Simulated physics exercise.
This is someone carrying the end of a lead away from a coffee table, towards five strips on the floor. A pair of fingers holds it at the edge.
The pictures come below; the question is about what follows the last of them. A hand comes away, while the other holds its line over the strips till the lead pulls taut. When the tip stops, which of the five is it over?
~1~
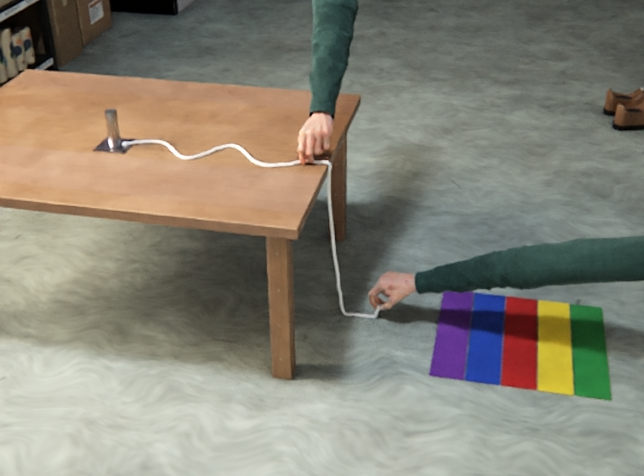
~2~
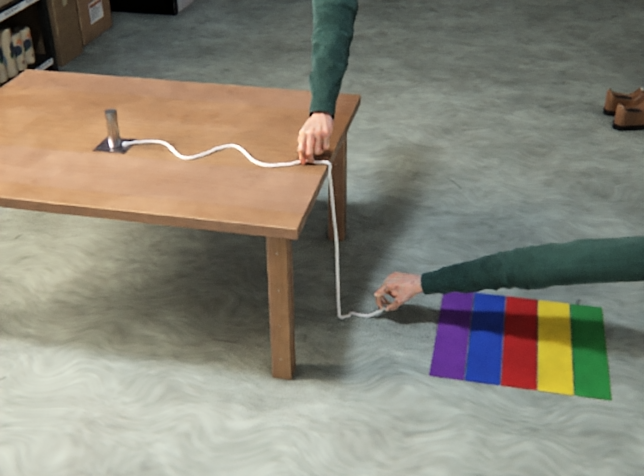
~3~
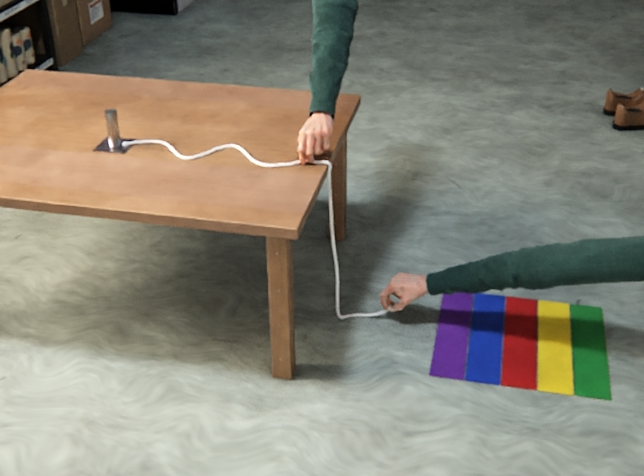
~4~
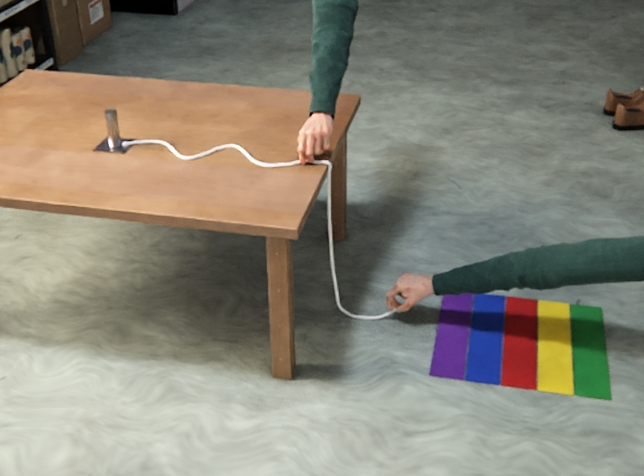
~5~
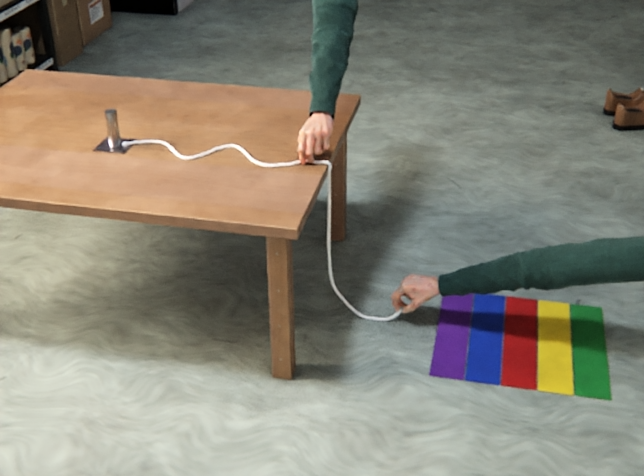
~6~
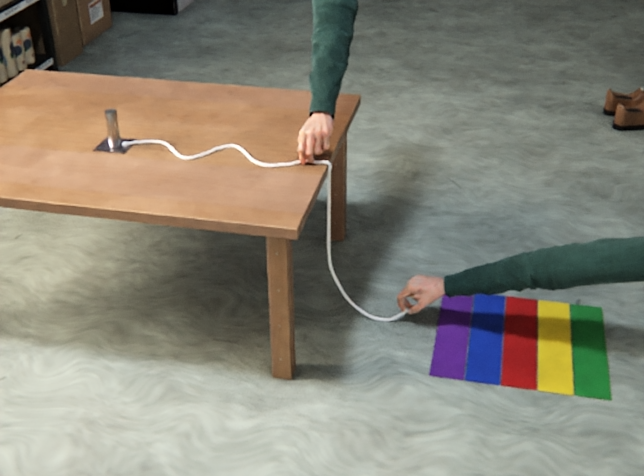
The yellow one.
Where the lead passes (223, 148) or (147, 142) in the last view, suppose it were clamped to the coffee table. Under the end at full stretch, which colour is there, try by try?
Try by try: Red; yellow.
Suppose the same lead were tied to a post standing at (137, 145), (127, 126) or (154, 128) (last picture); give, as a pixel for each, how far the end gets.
The places come out near (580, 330), (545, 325) and (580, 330).
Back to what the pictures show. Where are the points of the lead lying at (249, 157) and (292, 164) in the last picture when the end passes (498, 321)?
(290, 159) and (332, 177), approximately.
Soon after, end near (498, 321); over blue.
Then, end near (535, 326); over red.
At full stretch, end near (555, 328); over yellow. Over yellow.
